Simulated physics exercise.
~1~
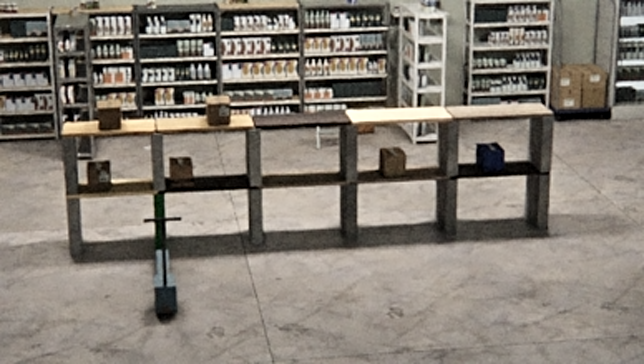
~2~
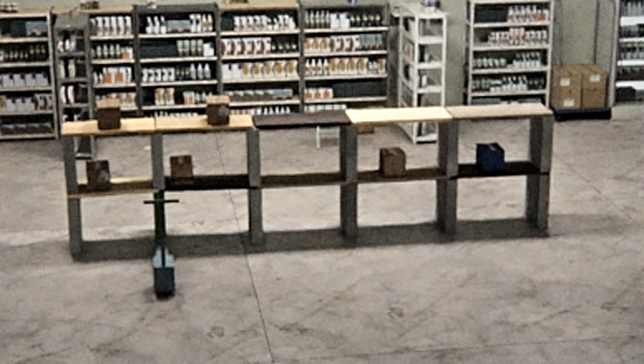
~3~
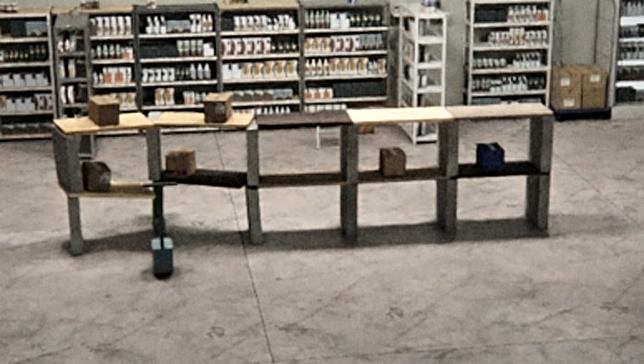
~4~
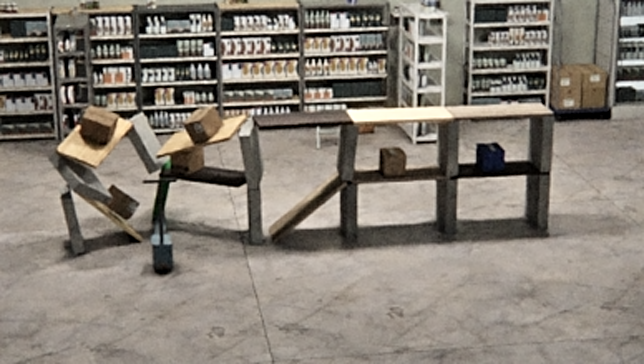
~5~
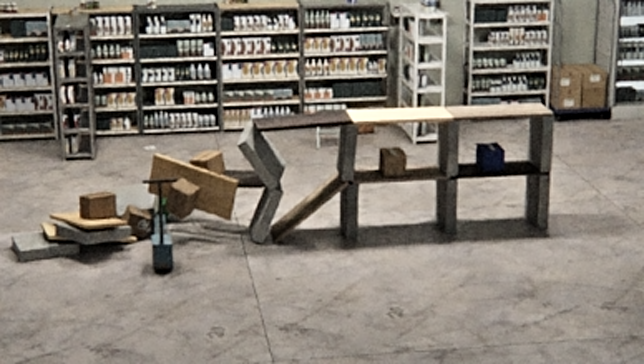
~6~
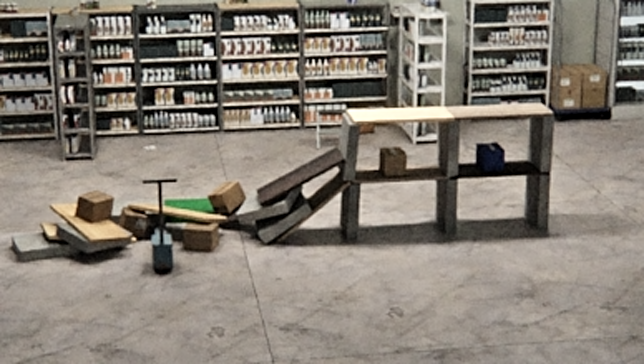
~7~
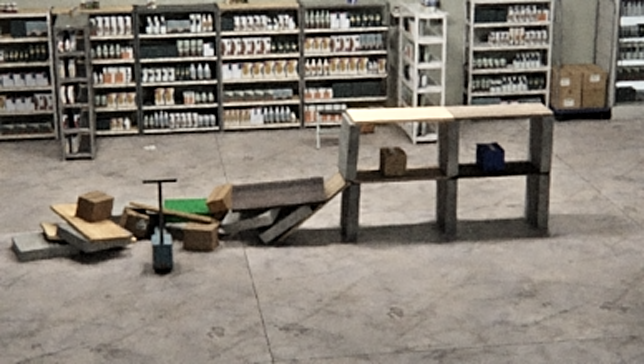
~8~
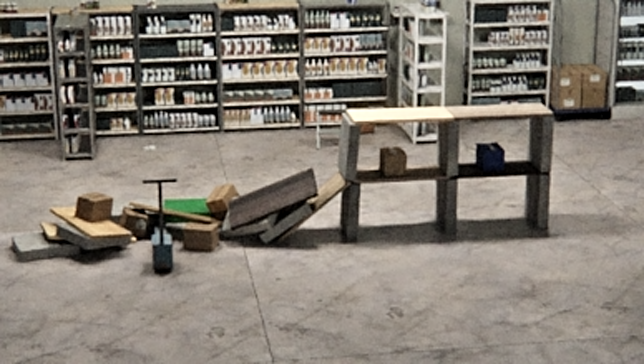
A narrow floor jack pushes into the block shelving, and its left side collapses into a heap.
